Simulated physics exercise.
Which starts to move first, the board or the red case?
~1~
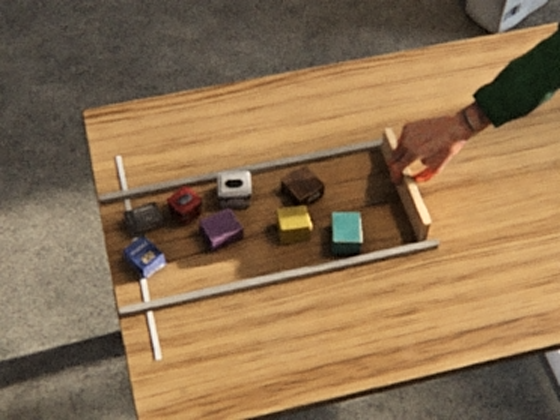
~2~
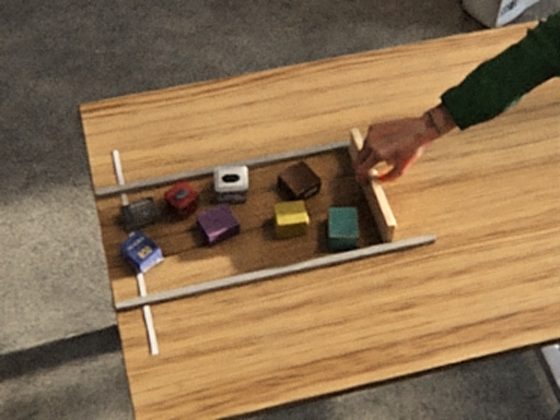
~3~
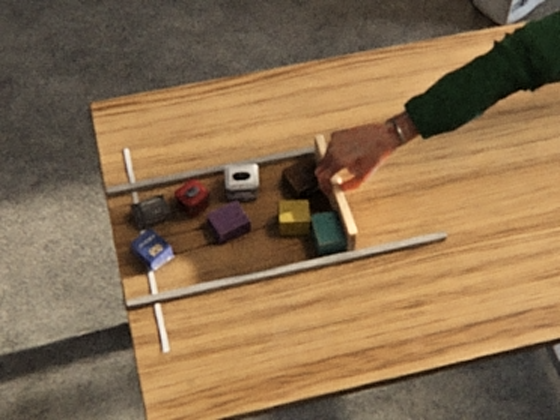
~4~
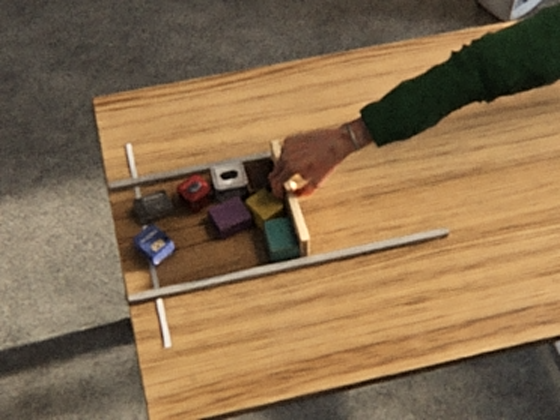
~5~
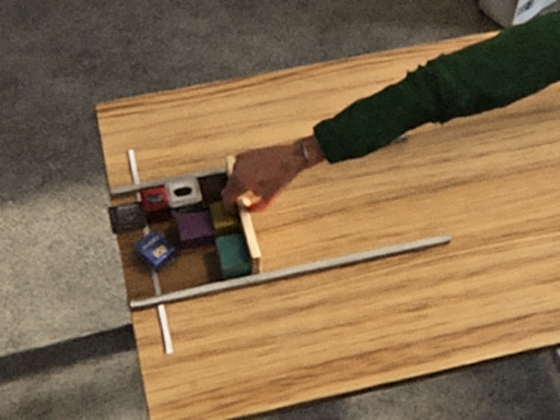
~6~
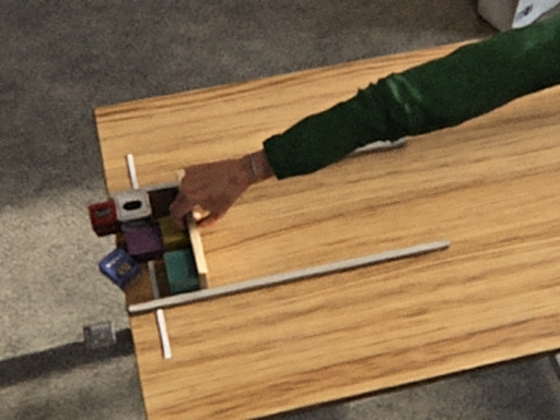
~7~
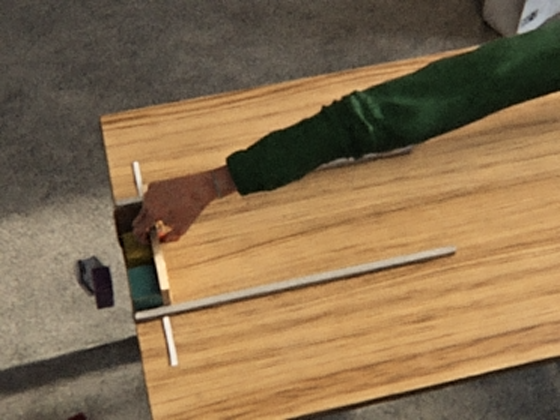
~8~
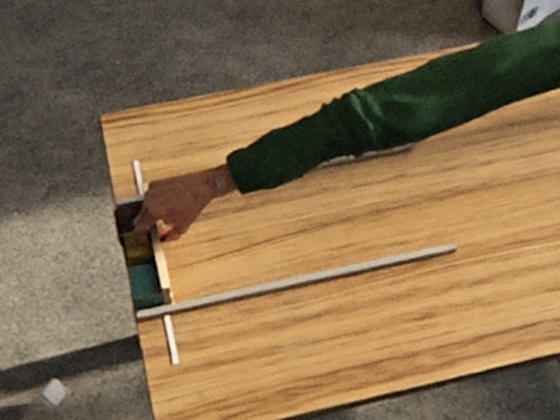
The board starts to move first, sliding left under the hand while the red case stays put until later in the push.
